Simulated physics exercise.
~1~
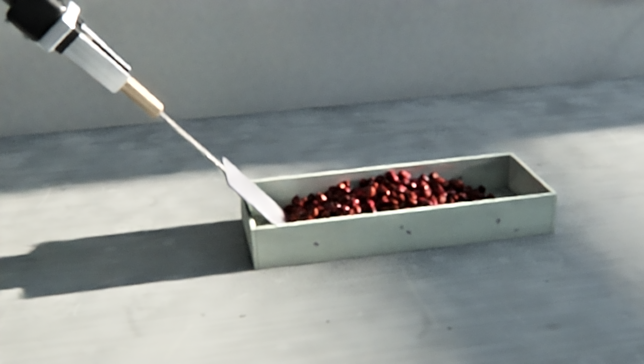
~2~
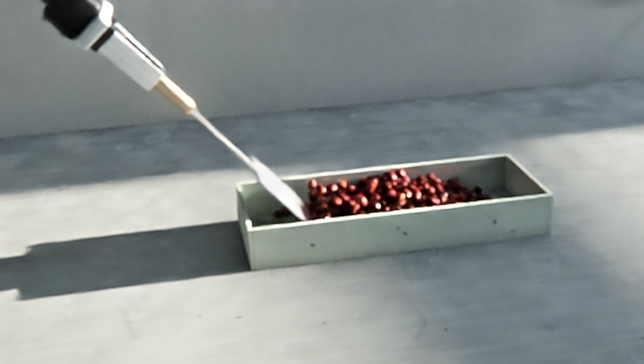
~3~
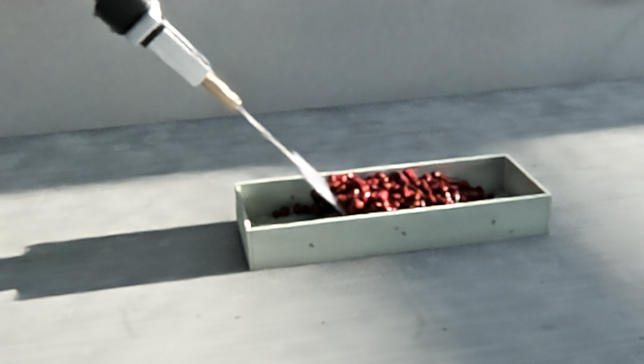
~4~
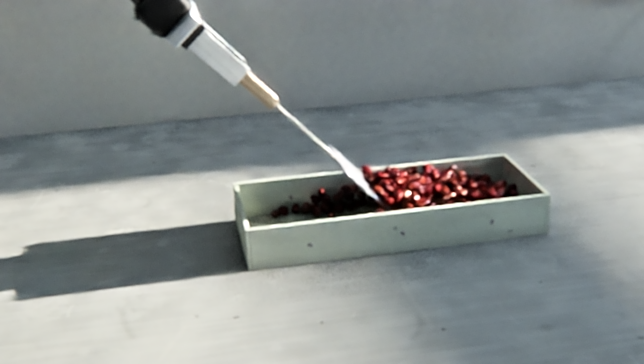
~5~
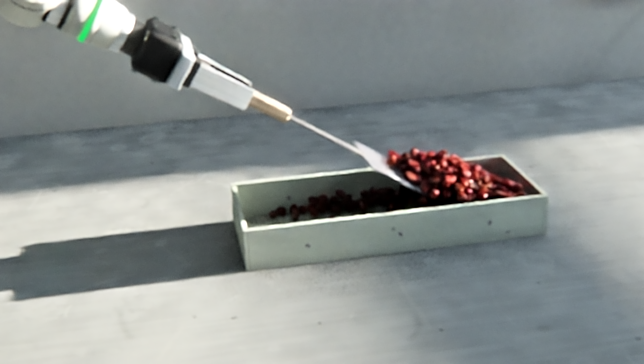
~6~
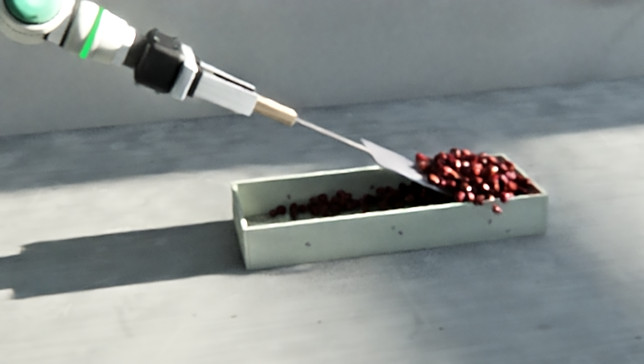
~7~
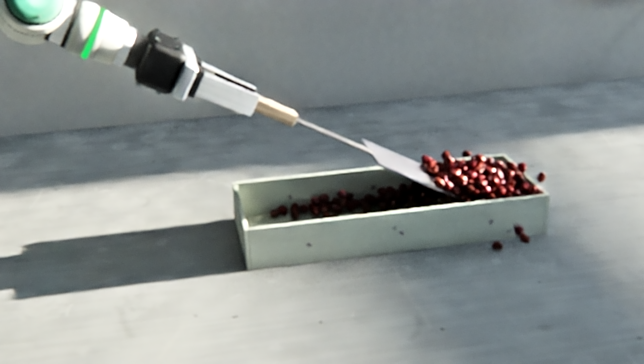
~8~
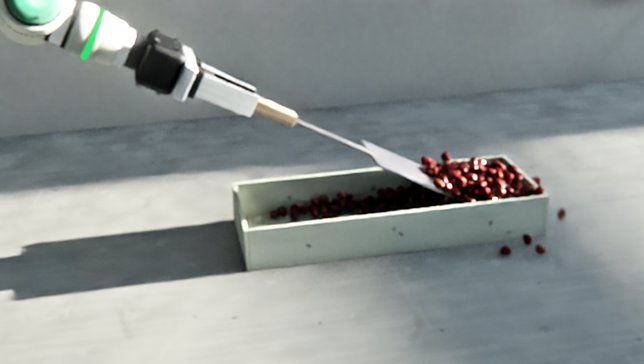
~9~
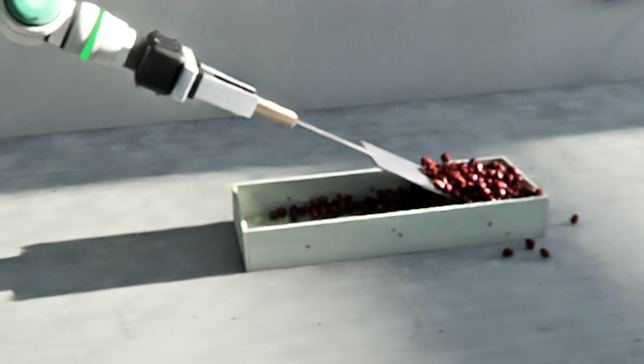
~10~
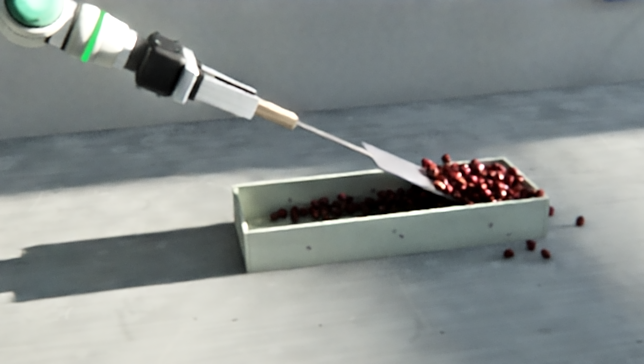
A robot arm holding a spatula reaches in from the upper left over a long, pale grey-green tray of dark red beans, seen from slightly above on a sunlit grey surface before a plain wall. The blade dips into the tray's left end and pushes right, heaping the beans ahead of it and leaving a thin scatter behind. Near the right end it lifts slightly and tilts flatter, and the pile swells above the rim. A few beans tumble over the edge onto the surface. The blade stops against the heap, most beans still in the tray.
